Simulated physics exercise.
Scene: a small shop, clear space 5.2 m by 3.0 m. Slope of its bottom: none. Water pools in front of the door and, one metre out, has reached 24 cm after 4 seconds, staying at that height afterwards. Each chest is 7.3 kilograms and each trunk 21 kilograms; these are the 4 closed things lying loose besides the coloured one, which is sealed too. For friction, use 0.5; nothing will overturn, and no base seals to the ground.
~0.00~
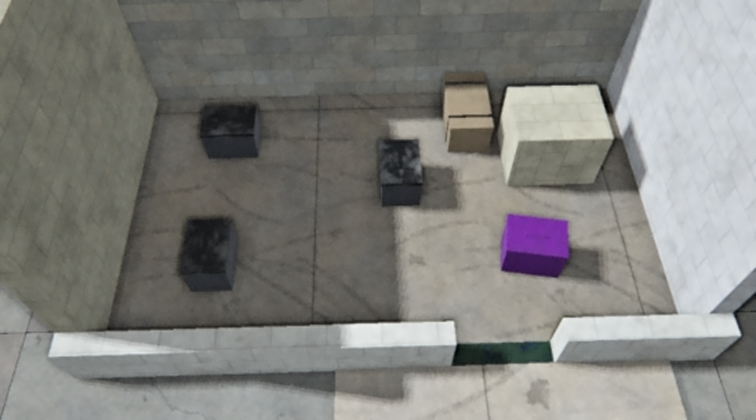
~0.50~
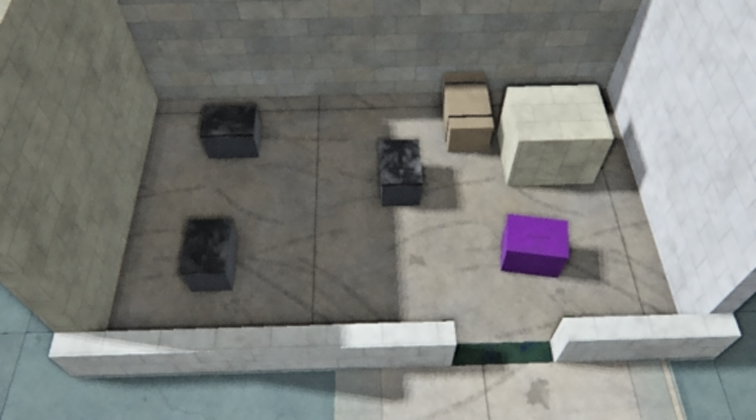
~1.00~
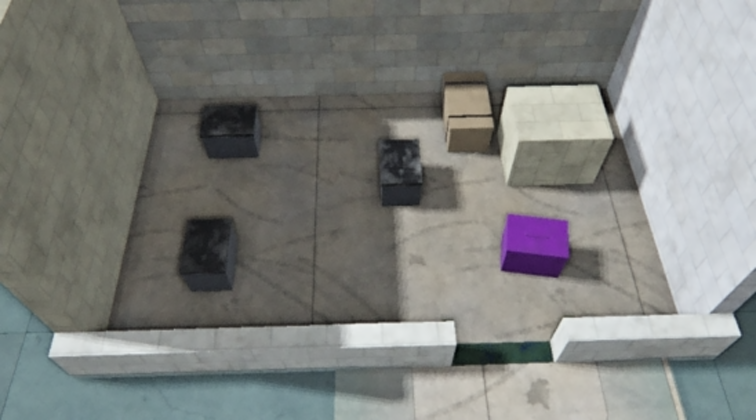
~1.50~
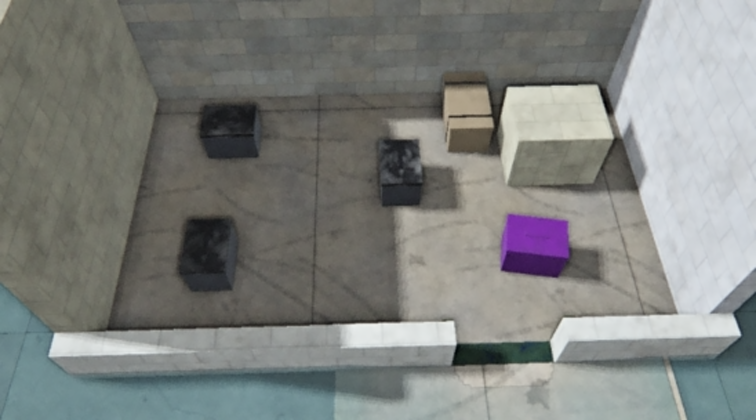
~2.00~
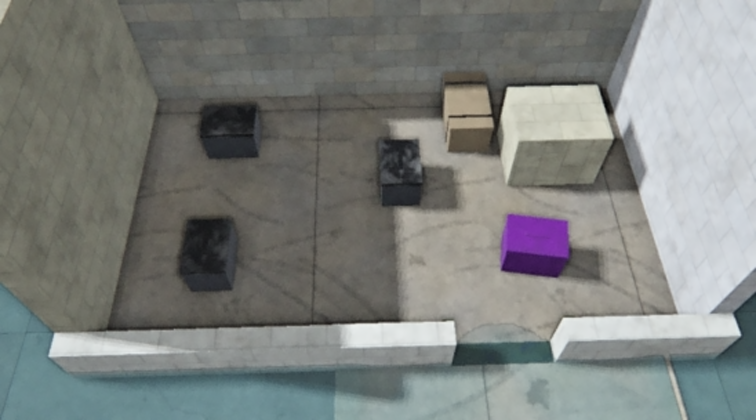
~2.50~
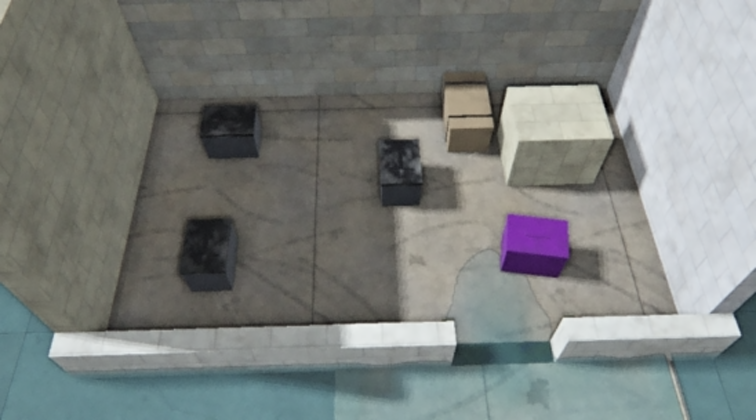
A walled room with a purple box, three dark boxes and some paler ones stayed still while water spread across the ground outside, then crept through the front gap onto the floor near the purple box.
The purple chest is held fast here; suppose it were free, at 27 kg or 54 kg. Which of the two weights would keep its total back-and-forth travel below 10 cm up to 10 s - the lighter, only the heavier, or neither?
Only the heavier one.
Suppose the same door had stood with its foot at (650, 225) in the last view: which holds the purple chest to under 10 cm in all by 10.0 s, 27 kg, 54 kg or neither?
With that change, the big one is needed.
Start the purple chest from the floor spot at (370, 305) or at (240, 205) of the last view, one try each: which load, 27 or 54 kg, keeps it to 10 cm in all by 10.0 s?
One by one: The small mass suffices; the small mass suffices.
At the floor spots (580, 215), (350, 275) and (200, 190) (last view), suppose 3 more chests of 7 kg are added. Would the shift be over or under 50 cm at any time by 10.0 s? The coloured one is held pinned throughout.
Spot one stays inside, spot two stays inside, spot three crosses the limit.
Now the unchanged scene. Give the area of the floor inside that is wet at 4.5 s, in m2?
Somewhere about 6.0 m2, give or take.
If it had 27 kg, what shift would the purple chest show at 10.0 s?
60 cm.
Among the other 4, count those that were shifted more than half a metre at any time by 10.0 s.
I make it 2.
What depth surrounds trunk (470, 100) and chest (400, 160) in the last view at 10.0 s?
Roughly 9 and 11 cm.
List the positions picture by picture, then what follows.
In the first frame, the purple chest at (538, 235) rests on the ground; 0.0 m2 under water; 0 of 5 have shifted.
In the second frame, the purple chest at (538, 235), on the bottom; 0.0 m2 under water; 0 of 5 have shifted.
In the third frame, the purple chest at (538, 235) rests on the ground; water covers 0.0 m2; 0 of 5 have shifted.
In the fourth frame, the purple chest at (538, 235), on the bottom; water covers 0.0 m2; 0 of 5 have shifted.
In the fifth frame, the purple chest at (538, 235), on the bottom; 0.1 m2 under water; 0 of 5 have shifted.
In the sixth frame, the purple chest at (538, 235), on the bottom; water covers 0.6 m2; 0 of 5 have shifted.
After 3.5 s the purple chest would be 0 cm from its start with 27 kg and 0 cm from its start with 54 kg; 5 cm of water round it then.
After 4.5 s the purple chest would be 13 cm from its start with 27 kg and 0 cm from its start with 54 kg; 6 cm of water round it then.
After 7.0 s the purple chest would be 57 cm from its start with 27 kg and 0 cm from its start with 54 kg; 8 cm of water round it then.
After 10.0 s the purple chest would be 66 cm from its start with 27 kg and 0 cm from its start with 54 kg; 9 cm of water round it then.
